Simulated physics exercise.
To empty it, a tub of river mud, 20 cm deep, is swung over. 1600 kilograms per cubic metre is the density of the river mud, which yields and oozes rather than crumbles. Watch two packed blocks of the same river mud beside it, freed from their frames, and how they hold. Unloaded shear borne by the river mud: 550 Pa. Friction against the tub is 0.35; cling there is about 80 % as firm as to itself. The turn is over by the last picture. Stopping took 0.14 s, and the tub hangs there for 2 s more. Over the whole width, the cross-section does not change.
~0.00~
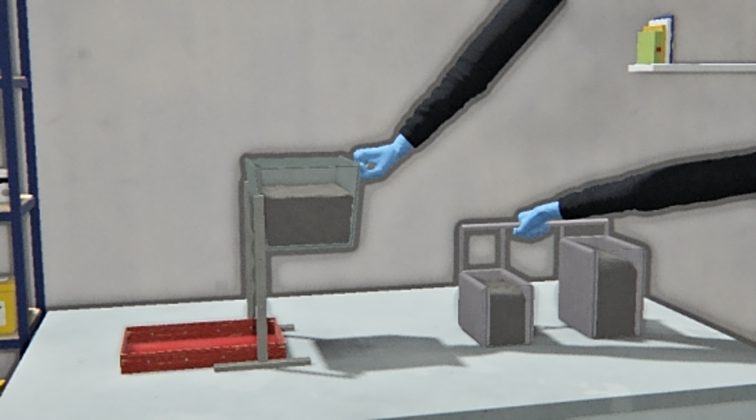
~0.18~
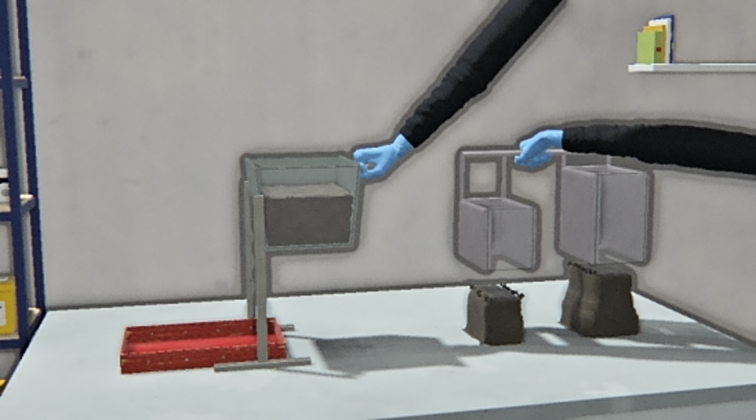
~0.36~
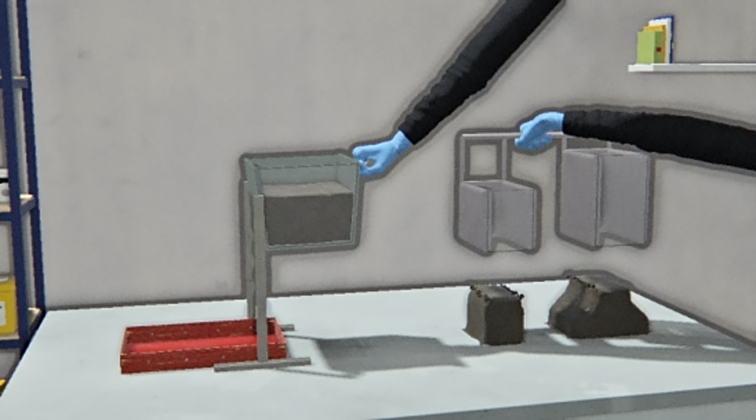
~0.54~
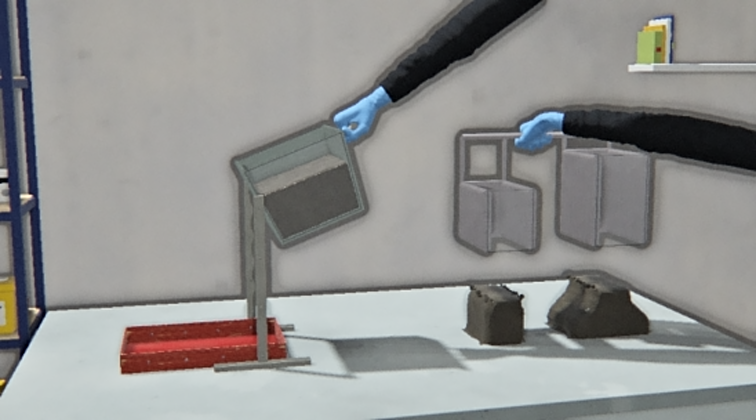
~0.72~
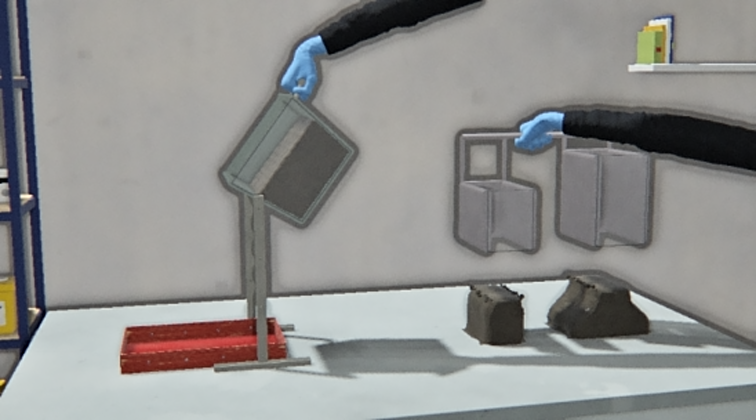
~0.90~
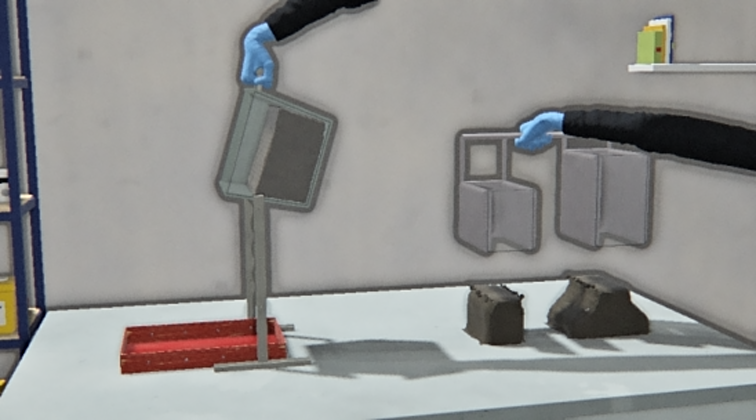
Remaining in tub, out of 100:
100 out of 100.
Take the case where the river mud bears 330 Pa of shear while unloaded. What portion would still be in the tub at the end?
I'd expect about 75 percent.
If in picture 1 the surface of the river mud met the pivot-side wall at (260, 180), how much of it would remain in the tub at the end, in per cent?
I'd guess around 70 in a hundred.
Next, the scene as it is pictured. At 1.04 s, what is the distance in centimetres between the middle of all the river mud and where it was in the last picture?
Displacement noted: Approx. 2 cm... about that.
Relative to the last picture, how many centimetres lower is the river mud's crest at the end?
Roughly 4 cm.
After 1.04 s, the tub is at 73 degrees and holds 100 %.
After 1.21 s, the tub is at 73 degrees and holds 100 %.
After 1.38 s, the tub is at 73 degrees and holds 100 %.
After 1.55 s, the tub is at 73 degrees and holds 100 %.
After 2.90 s, the tub is at 73 degrees and holds 100 %.
